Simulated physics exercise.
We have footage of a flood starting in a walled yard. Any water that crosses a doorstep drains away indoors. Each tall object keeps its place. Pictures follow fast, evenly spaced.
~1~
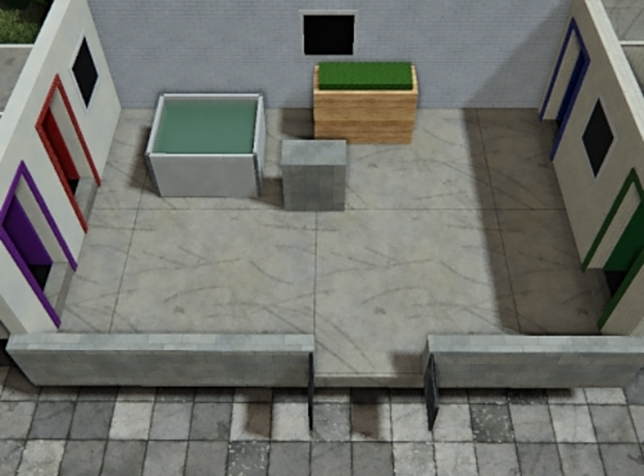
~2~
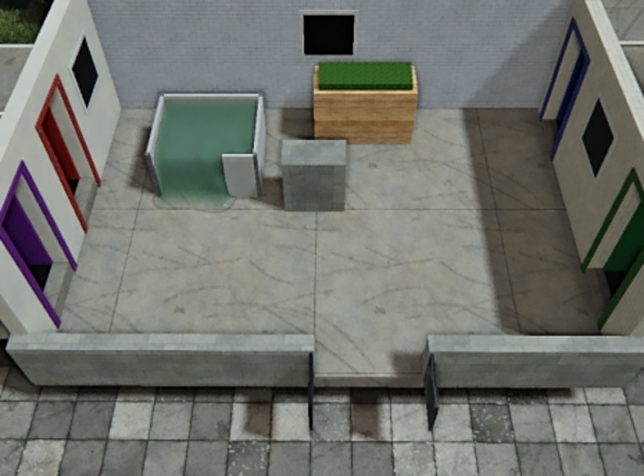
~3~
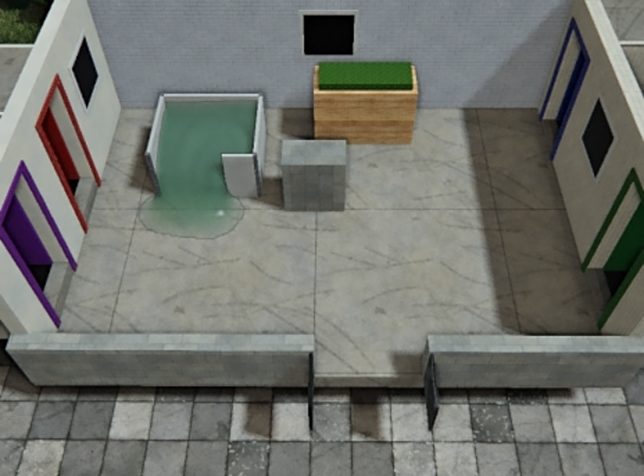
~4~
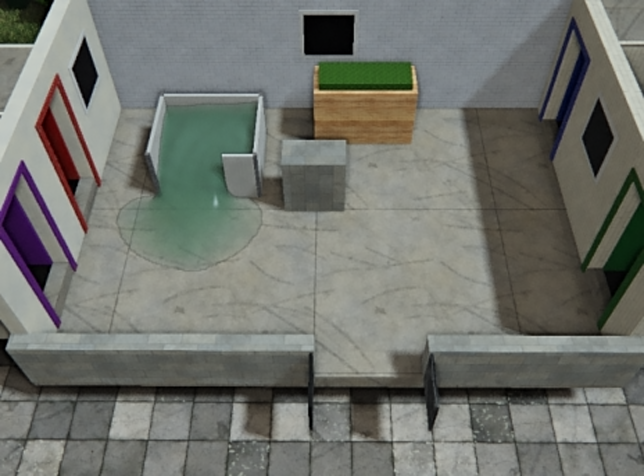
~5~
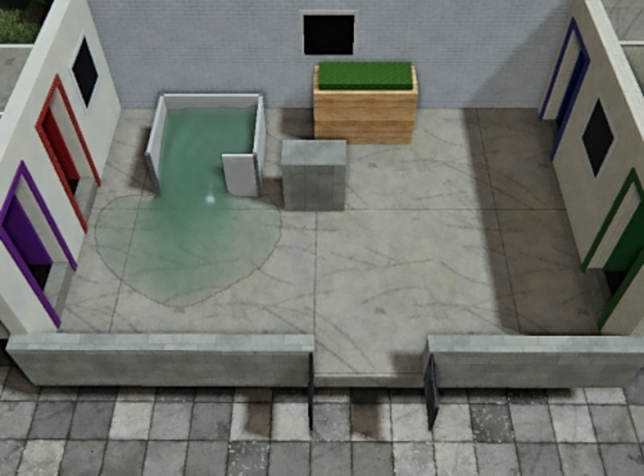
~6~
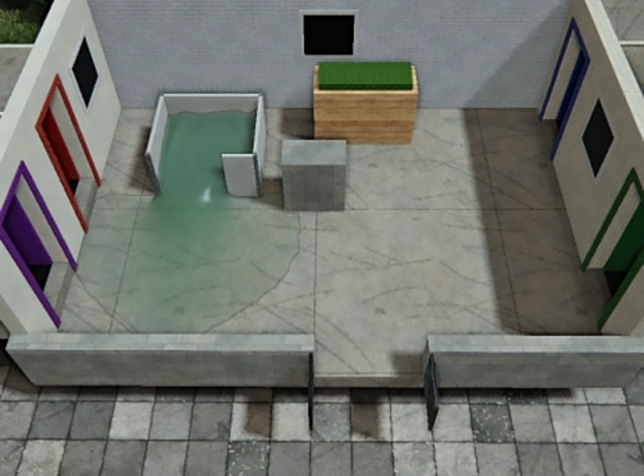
To begin with, greenish water sits still in a white-walled tank at the back left of a walled yard. Part of the tank's front wall opens at its left side, and water pours out, spreading in a widening rounded sheet across the stone floor towards the front wall.
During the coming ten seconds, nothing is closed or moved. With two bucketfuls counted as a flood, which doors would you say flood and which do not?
Outcome: The purple door doesn't get too much water coming through; the red door doesn't get too much water coming through; the green door doesn't get too much water coming through; the blue door doesn't get too much water coming through.
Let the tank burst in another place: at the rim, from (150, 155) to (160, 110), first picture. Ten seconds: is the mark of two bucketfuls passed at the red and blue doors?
Red overflows; blue does not overflow.
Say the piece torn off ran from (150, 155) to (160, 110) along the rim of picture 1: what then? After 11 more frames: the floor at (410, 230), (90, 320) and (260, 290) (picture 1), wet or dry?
The first point is spared, the second soaked, the third spared.
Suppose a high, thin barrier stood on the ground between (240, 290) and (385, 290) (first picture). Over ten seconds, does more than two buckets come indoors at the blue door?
I'd say the blue door remains short.
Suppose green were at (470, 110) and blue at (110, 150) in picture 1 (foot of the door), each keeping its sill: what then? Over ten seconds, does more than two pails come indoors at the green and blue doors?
Green door: Stays below the line; blue door: Stays below the line.
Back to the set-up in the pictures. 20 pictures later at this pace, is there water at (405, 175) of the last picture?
That spot would be not wet.
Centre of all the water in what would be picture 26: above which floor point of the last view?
I'd point to (216, 268).
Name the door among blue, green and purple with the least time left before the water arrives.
The one in purple comes first.
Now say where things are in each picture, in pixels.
Still water in the water tank at (207, 127), in the first picture.
The front is at (156, 197), out from the gap at (193, 183), in the second picture.
Water pours out at (193, 183) and has run to (222, 231), in the third picture.
The front is at (194, 267), out from the gap at (193, 185), in the fourth picture.
Water pours out at (193, 185) and has run to (173, 302), in the fifth picture.
The front is at a hidden place, out from the gap at (193, 185), in the sixth picture.
A moment on, water covers 30 % of the floor; the purple door wet at the sill, nothing in, the red door wet at the sill, nothing in, the green door not reached, the blue door not reached.
Next, water covers 30 % of the floor; the purple door wet at the sill, nothing in, the red door wet at the sill, nothing in, the green door not reached, the blue door not reached.
Then, water covers 45 % of the floor; the purple door under two buckets in, the red door wet at the sill, nothing in, the green door not reached, the blue door not reached.
Later, water covers 80 % of the floor; the purple door under two buckets in, the red door wet at the sill, nothing in, the green door wet at the sill, nothing in, the blue door not reached.
In the end, water covers 95 % of the floor; the purple door under two buckets in, the red door wet at the sill, nothing in, the green door wet at the sill, nothing in, the blue door under two buckets in.
